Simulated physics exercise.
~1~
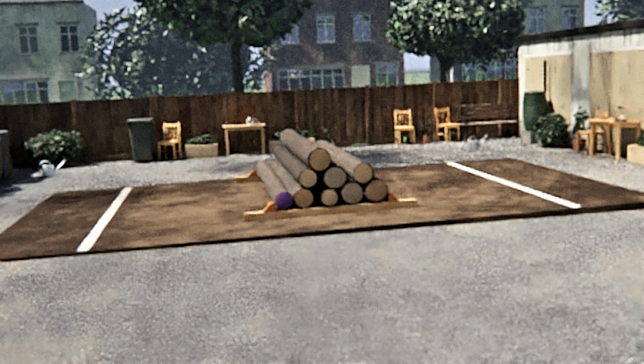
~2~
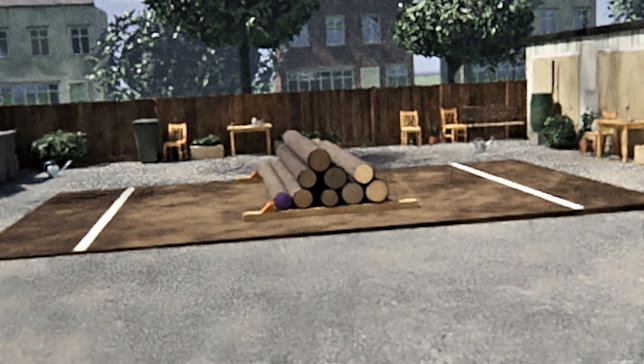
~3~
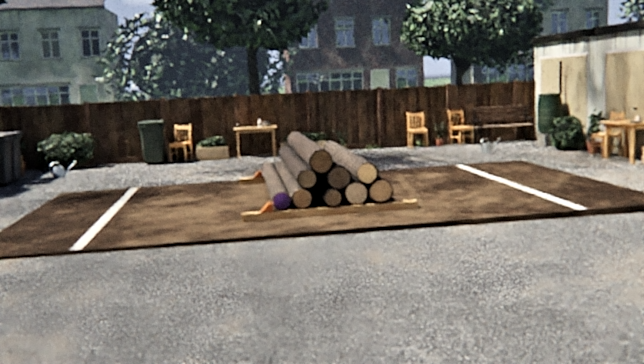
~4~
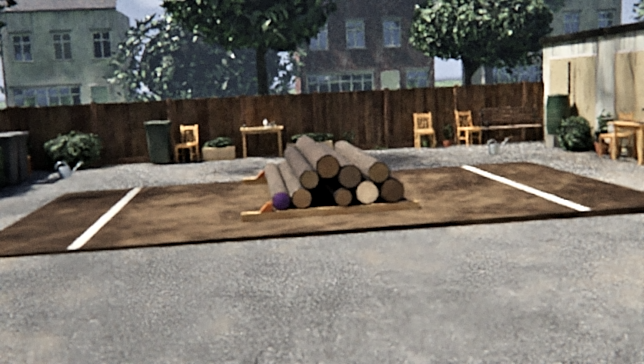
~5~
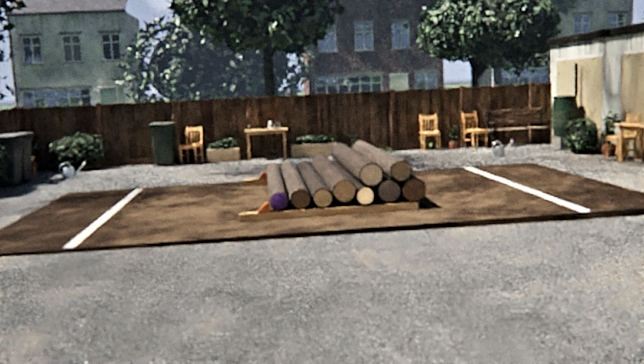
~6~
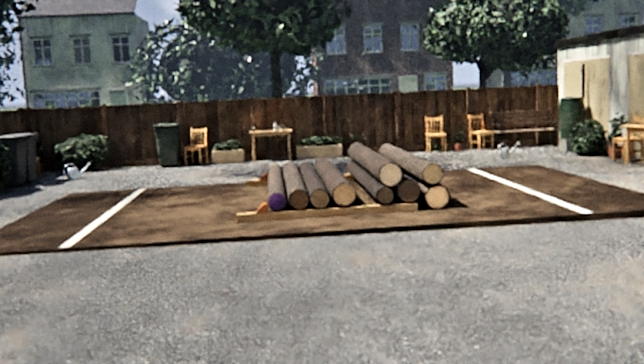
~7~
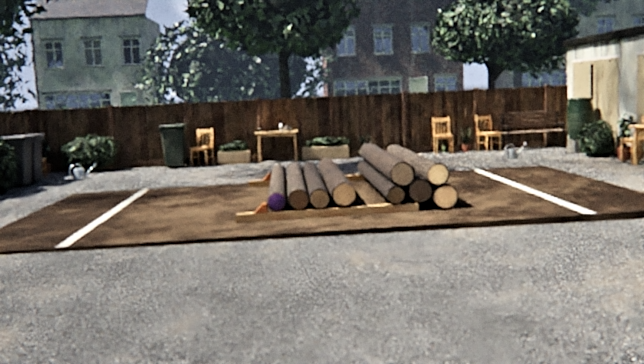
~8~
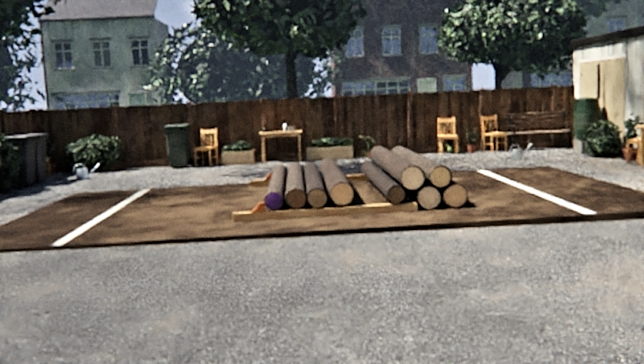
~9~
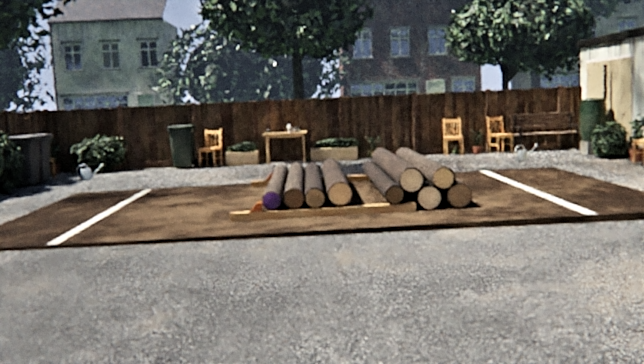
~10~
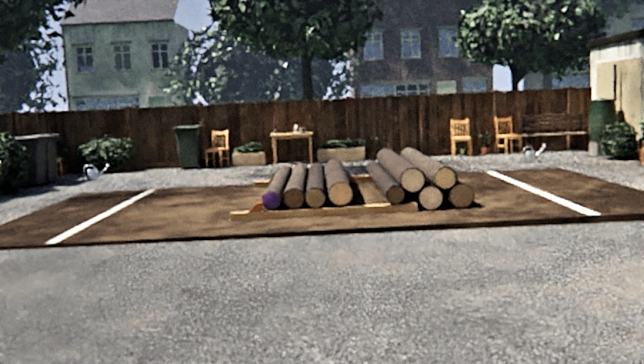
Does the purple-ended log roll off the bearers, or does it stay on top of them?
The purple-ended log stays on top of the bearers, at the left end of the row, while other logs shift away to the right.
